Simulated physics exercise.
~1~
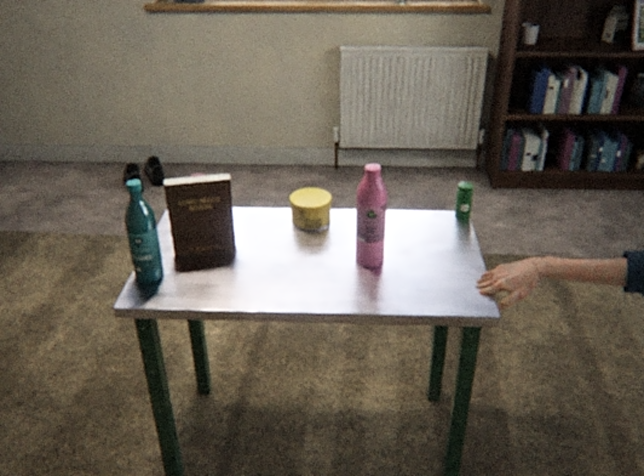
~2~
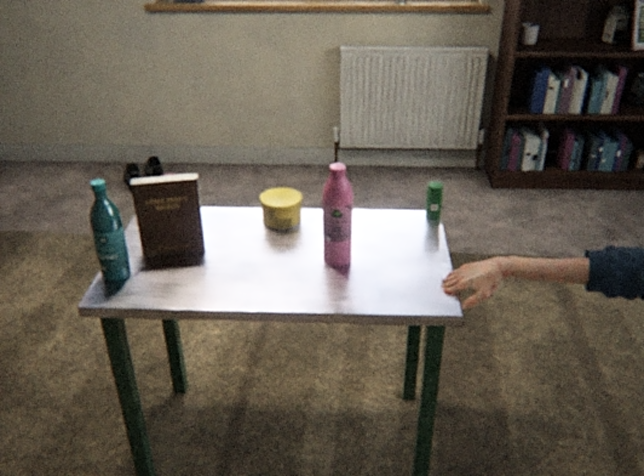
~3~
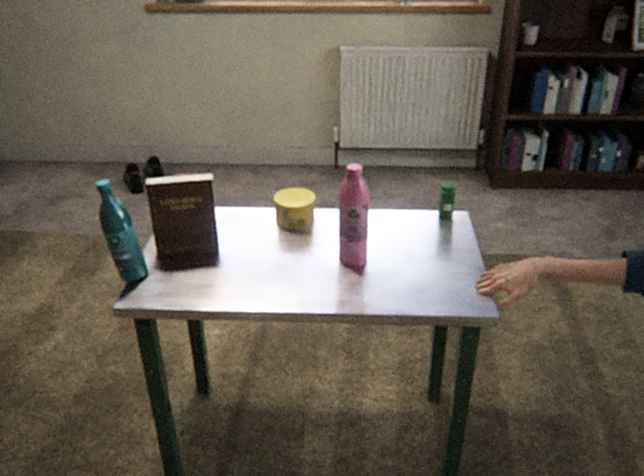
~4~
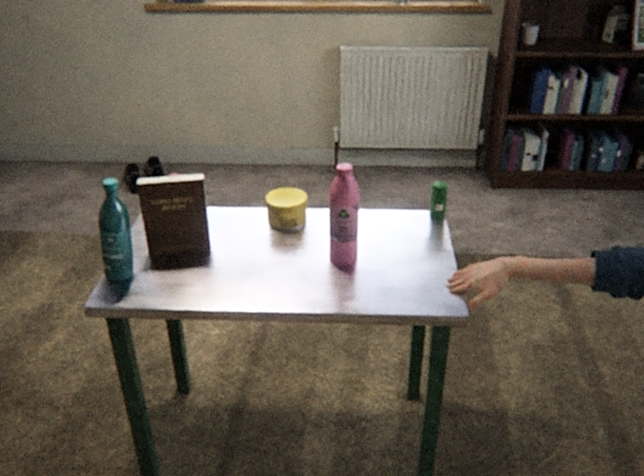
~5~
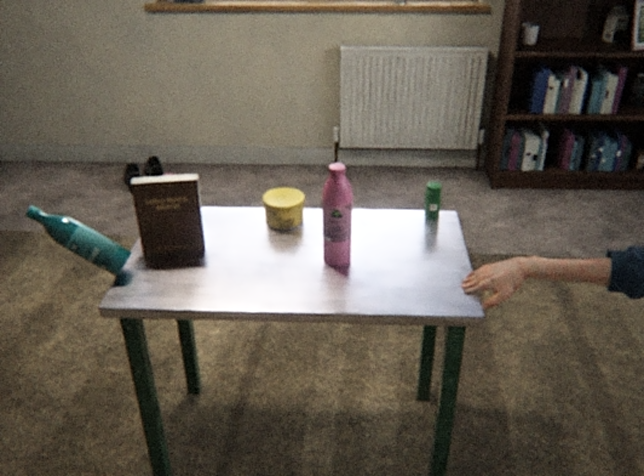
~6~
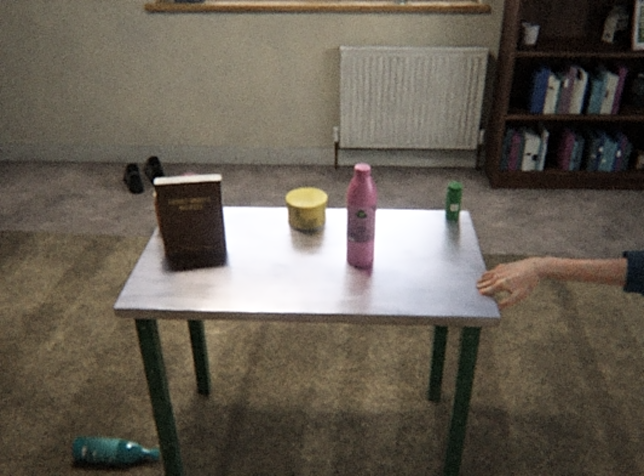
In a room, a hand jerks a table left and right until a turquoise bottle falls.
